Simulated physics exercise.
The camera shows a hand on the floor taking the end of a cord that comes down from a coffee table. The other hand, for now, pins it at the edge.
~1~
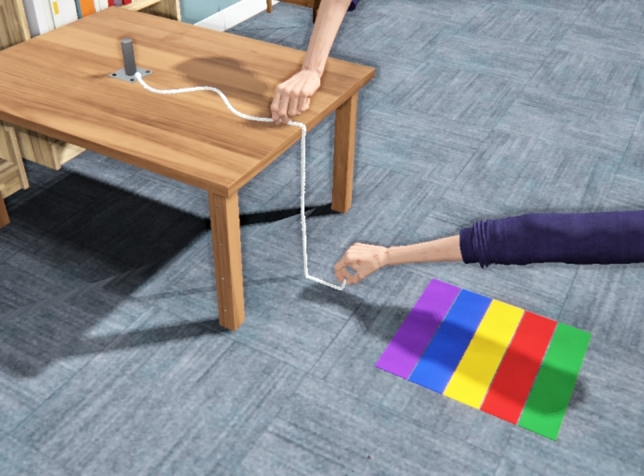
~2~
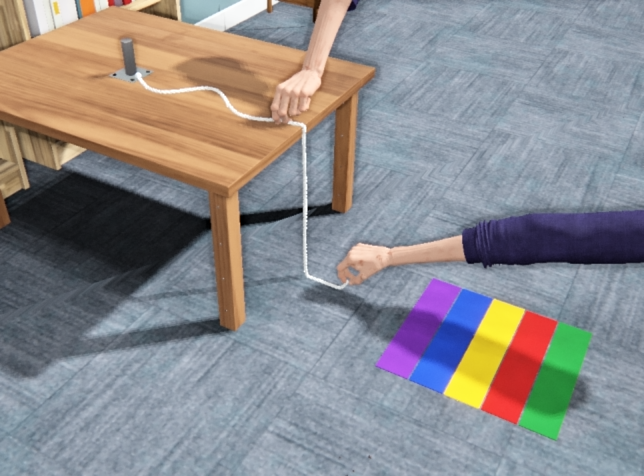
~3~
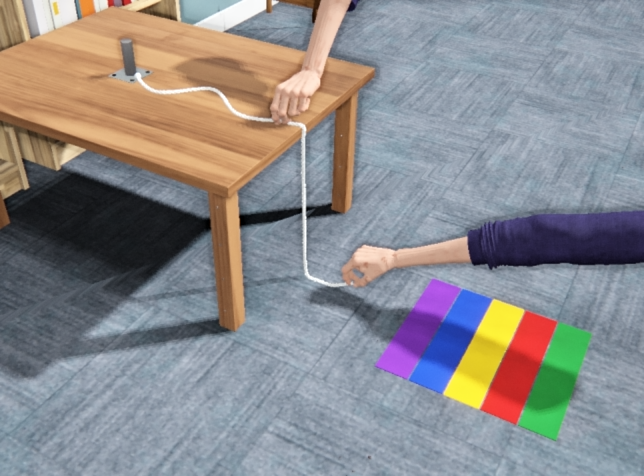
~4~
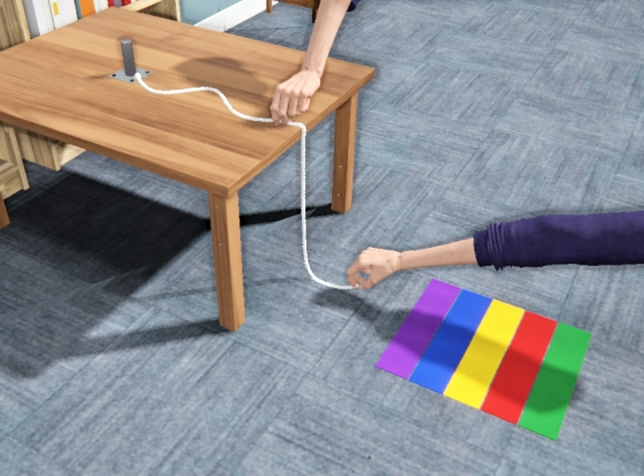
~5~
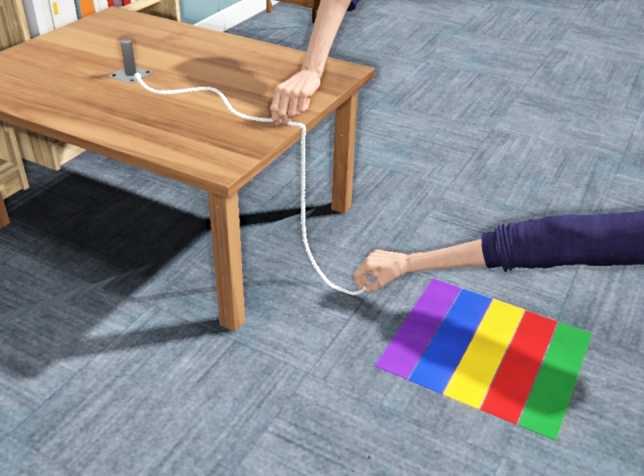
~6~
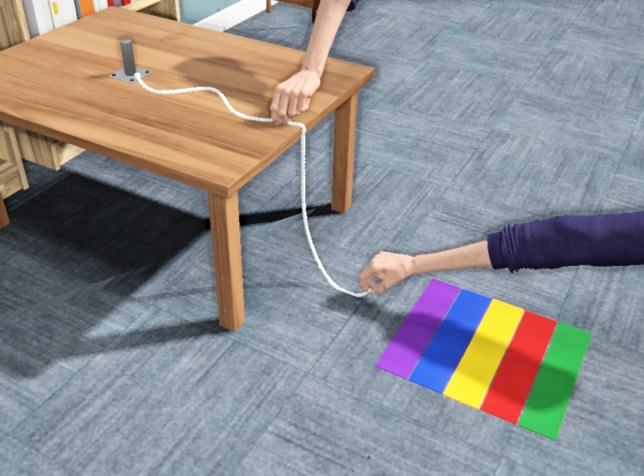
A hand near the floor drew the end of a white cord slightly to the right, toward a striped colored mat, while another hand stayed still, pinning the cord at the wooden table's edge.
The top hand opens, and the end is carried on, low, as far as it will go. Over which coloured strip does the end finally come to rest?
Over the yellow strip.
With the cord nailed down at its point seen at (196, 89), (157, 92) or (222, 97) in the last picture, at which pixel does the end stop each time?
For the three tries you'd see (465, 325), (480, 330) and (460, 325).
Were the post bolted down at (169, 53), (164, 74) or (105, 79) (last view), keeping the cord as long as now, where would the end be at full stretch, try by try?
Near (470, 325), (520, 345) and (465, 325).
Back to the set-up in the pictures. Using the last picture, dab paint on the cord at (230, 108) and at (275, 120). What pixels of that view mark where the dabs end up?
One ends up around (256, 111), the other around (303, 130).
Soon after, end near (430, 312); over purple.
After that, end near (465, 325); over blue.
At the stop, end near (487, 333); over yellow. The yellow one.
